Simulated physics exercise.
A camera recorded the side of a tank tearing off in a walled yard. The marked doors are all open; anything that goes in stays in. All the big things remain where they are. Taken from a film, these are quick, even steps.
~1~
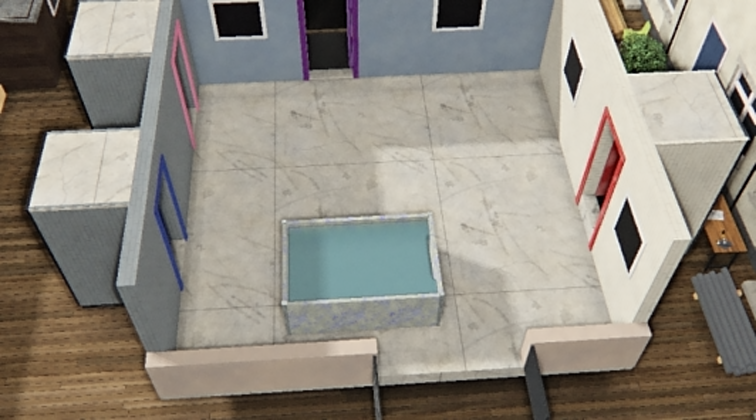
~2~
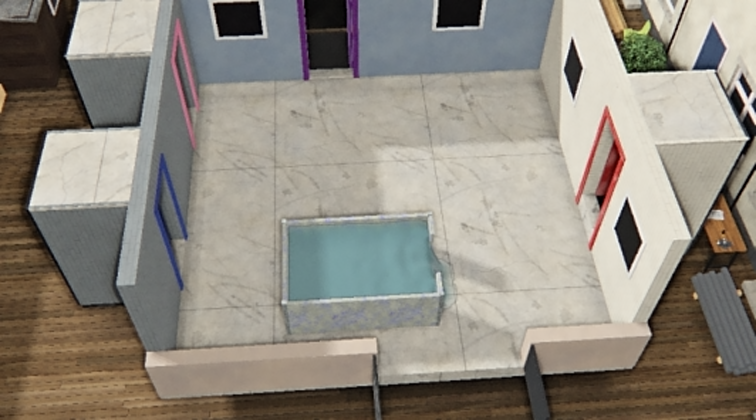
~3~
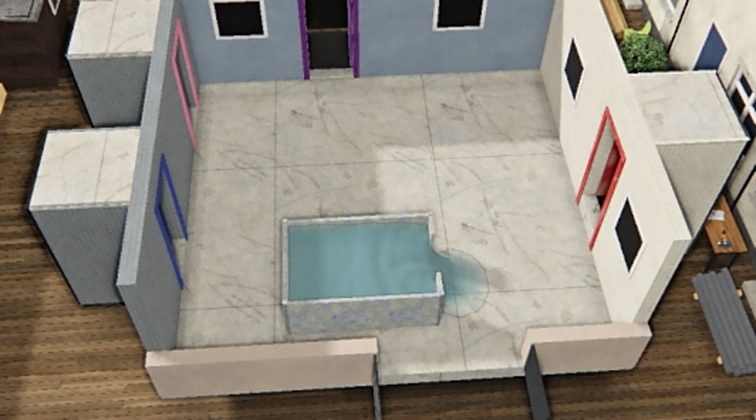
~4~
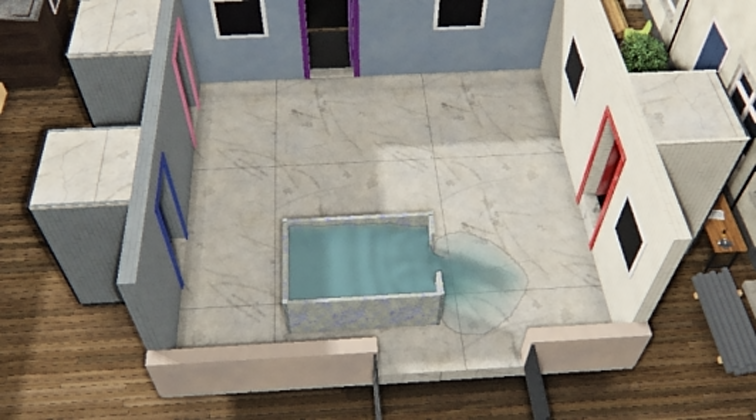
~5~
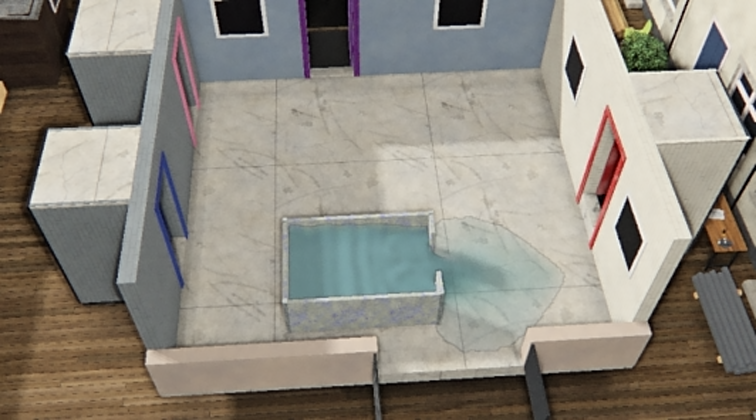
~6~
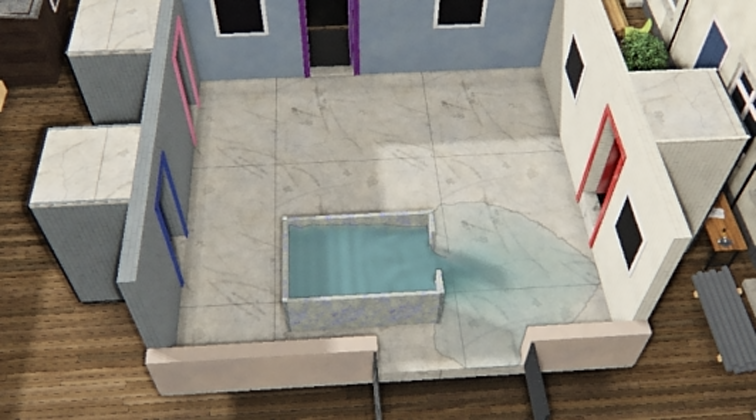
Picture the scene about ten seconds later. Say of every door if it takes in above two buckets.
Red door: Not beyond two buckets; pink door: Not beyond two buckets; purple door: Not beyond two buckets; blue door: Not beyond two buckets.
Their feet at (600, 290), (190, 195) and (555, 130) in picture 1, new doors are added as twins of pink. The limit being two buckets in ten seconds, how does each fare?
Taking them as listed, the first overshoots, the second undershoots and the third undershoots.
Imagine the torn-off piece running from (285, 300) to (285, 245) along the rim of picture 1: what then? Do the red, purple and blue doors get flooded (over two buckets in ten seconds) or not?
Outcome - red door: Short of the mark, purple door: Past the mark, blue door: Past the mark.
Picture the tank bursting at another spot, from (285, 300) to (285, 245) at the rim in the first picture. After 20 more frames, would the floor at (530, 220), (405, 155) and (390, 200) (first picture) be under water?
Taken in turn they're unwetted, unwetted and unwetted.
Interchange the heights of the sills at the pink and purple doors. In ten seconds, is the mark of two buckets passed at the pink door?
Pink: Exceeds the limit.
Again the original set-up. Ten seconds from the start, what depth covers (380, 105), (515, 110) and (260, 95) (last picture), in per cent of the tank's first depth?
The three come to near 6, 10 and 4 per cent respectively.
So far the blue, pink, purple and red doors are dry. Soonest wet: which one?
The door marked red is the one.
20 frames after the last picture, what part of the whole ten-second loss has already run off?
Result, approximate: 20 per cent.
A moment on, water covers 20 % of the floor; the red door wet at the sill, nothing in, the pink door not reached, the purple door not reached, the blue door not reached.
Next, water covers 25 % of the floor; the red door wet at the sill, nothing in, the pink door not reached, the purple door not reached, the blue door not reached.
Then, water covers 35 % of the floor; the red door wet at the sill, nothing in, the pink door not reached, the purple door not reached, the blue door not reached.
Later, water covers 55 % of the floor; the red door wet at the sill, nothing in, the pink door not reached, the purple door wet at the sill, nothing in, the blue door not reached.
In the end, water covers 90 % of the floor; the red door wet at the sill, nothing in, the pink door wet at the sill, nothing in, the purple door under two buckets in, the blue door wet at the sill, nothing in.
